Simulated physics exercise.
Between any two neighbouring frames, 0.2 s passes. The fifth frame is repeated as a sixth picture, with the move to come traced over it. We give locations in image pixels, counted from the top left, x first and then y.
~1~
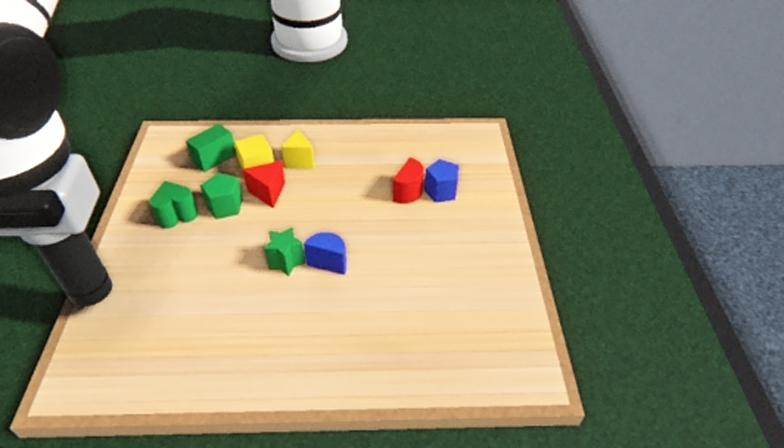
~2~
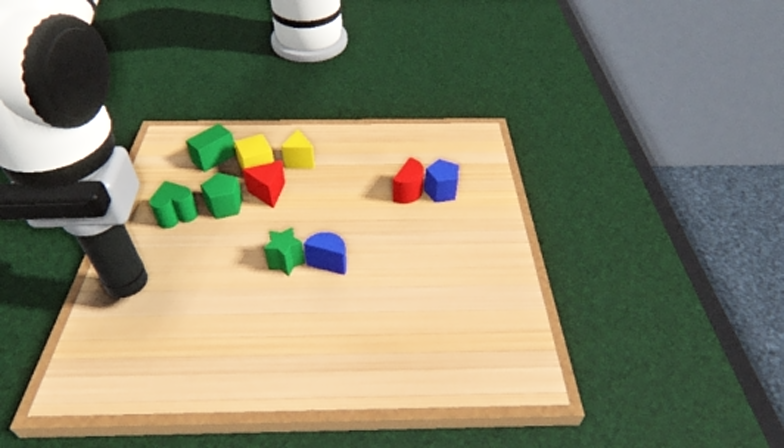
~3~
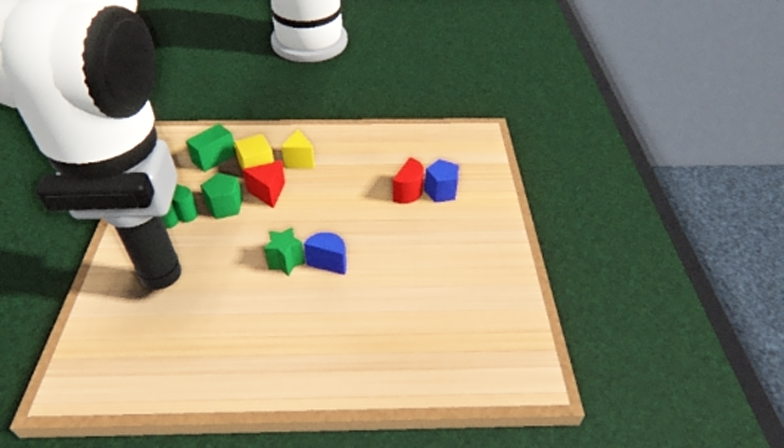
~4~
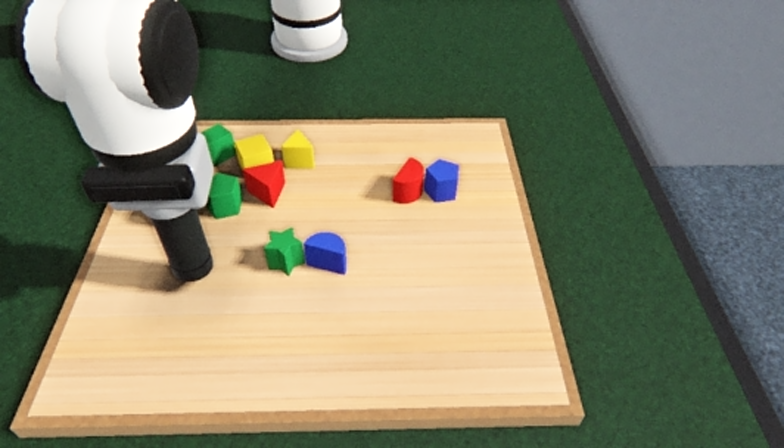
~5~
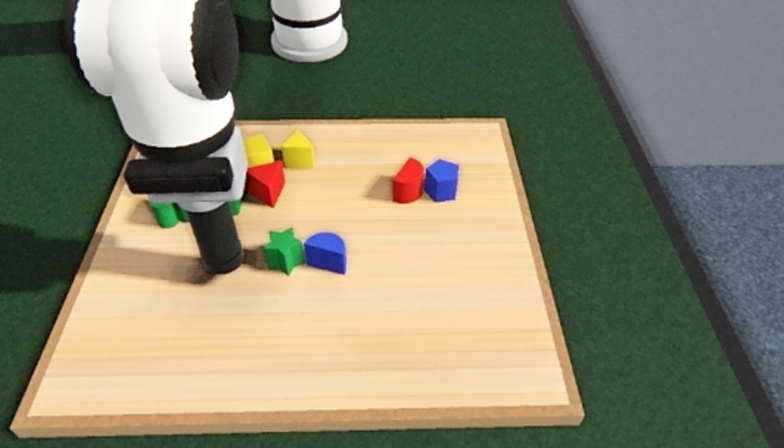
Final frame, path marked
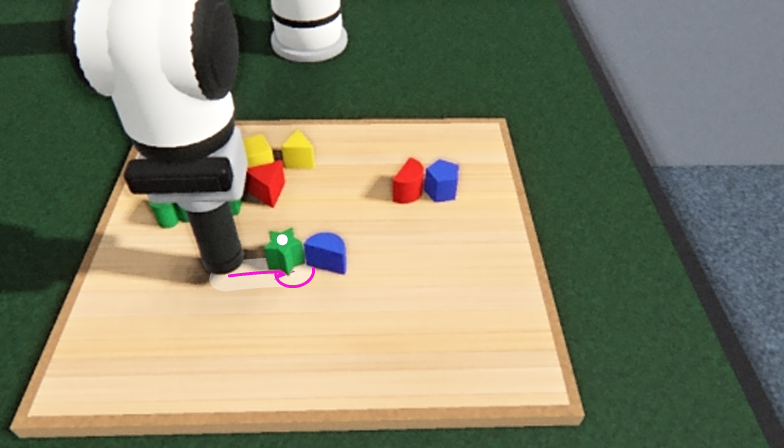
A white and black robot arm holding a dark bar reaches in from the left over a pale wooden board on a green surface, seen from above at an angle. Green, yellow and red blocks cluster at upper left, a red and a blue block sit at right, and a green star touches a blue half-round near the middle. The arm slides the bar steadily rightward and slightly up, close to the star, while the blocks and view stay still.
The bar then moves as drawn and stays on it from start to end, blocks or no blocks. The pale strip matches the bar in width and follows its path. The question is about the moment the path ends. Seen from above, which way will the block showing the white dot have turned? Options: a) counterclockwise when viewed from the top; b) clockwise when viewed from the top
a
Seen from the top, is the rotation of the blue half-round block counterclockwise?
The answer is no.
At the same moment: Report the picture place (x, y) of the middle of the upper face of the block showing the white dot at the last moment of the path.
Pixel (311, 230).
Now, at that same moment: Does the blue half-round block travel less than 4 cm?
In short: Yes.
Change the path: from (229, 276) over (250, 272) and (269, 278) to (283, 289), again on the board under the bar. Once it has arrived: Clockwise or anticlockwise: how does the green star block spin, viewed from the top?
My answer: Anticlockwise.
Path on the board, from (229, 276) over (251, 273) and (273, 272) to (295, 272); the dot is on the green star block.
On the path given first. Halfway along, bar (259, 258); green star block (291, 238), turned 25° anticlockwise.
At the end, bar (292, 257); green star block (311, 230), turned 60° anticlockwise; blue half-round block (342, 234), turned 45° clockwise.
